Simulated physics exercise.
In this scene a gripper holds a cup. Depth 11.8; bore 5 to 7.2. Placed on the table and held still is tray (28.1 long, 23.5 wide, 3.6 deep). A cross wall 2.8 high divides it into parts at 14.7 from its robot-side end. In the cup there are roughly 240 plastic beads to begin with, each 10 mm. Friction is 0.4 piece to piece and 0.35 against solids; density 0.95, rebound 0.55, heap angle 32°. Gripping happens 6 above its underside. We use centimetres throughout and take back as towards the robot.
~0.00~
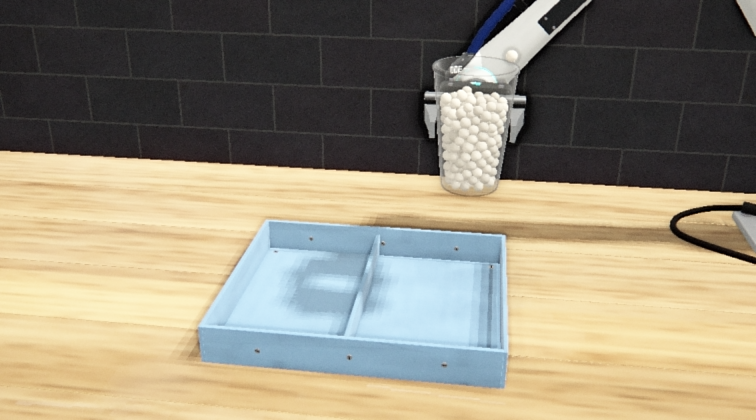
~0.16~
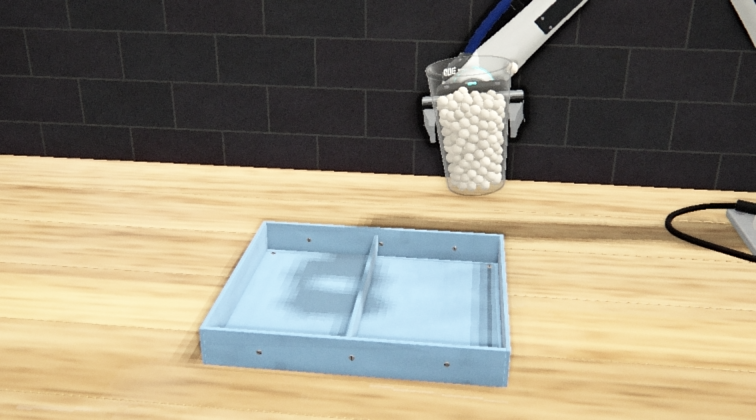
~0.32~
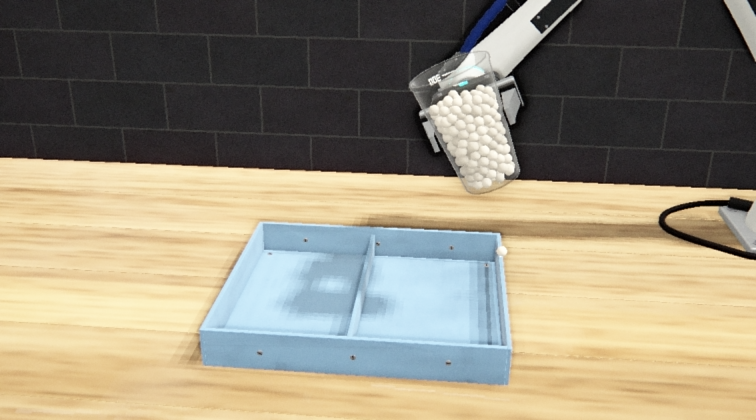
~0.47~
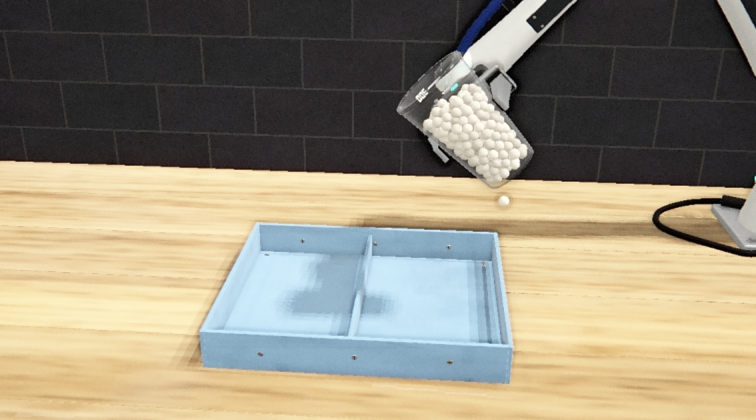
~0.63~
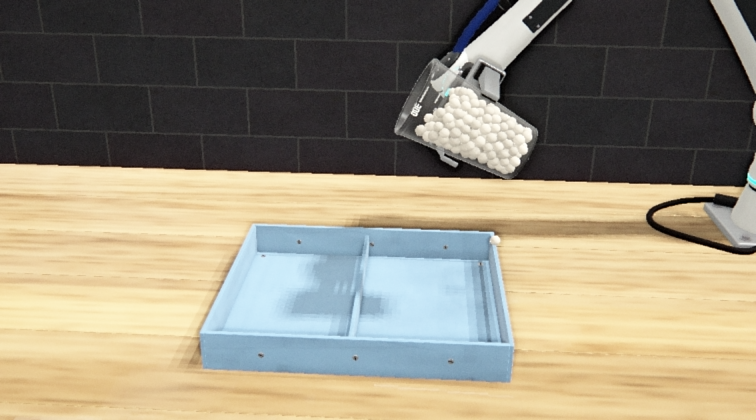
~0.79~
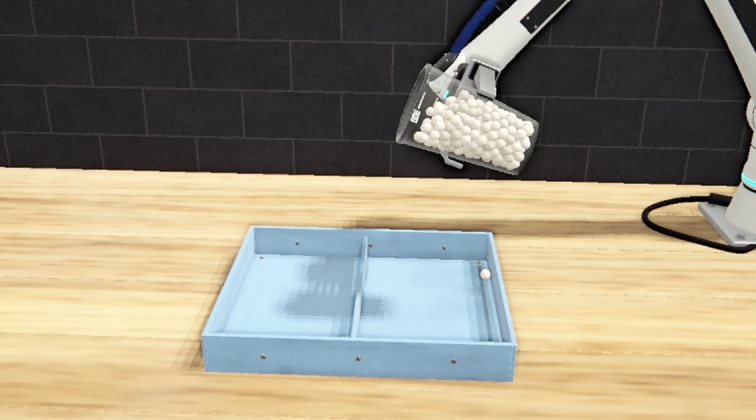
A clear cup packed with small white beads hangs in the grip of a white robot arm above a pale wooden table, seen from slightly above against a dark tiled wall. Below it sits a light blue tray split in two by a cross wall, with a black cable at right. The arm tilts the cup steadily onto its side, and one bead drops into the tray's right part as the view shifts very slightly.
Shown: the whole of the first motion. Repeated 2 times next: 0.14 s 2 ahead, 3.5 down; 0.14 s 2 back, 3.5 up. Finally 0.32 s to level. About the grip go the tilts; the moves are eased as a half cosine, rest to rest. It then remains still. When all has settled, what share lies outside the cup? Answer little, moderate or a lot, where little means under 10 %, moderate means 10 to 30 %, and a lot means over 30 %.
Little.
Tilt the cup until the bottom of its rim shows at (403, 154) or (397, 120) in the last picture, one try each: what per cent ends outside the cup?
25 % and 0 %.
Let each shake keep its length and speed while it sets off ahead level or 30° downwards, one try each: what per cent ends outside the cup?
Estimates, in order: 30 % then 15 %.
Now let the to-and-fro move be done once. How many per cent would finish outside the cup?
About 0 per cent in that case.
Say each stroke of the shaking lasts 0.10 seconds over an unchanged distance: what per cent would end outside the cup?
Roughly 5 percent then.
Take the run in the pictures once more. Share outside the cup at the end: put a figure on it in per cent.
0 per cent or thereabouts.
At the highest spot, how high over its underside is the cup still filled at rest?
Around 10.5 cm above the underside.
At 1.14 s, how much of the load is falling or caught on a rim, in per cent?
That comes to about 1 per cent, more or less.
After 1.14 s, tilted 69° forward, highest piece 21 above the table; 240 in the cup, 1 in the robot-side part, 2 in flight or on a rim.
After 1.49 s, tilted 40° forward, highest piece 24 above the table; 239 in the cup, 2 in the robot-side part, 2 in the far-side part.
After 1.87 s, level, highest piece 26 above the table; 239 in the cup, 2 in the robot-side part, 2 in the far-side part.
After 2.92 s, level, highest piece 26 above the table; 239 in the cup, 2 in the robot-side part, 2 in the far-side part.
At rest, 239 in the cup, 2 in the robot-side part, 2 in the far-side part. That is 2 % outside the cup.
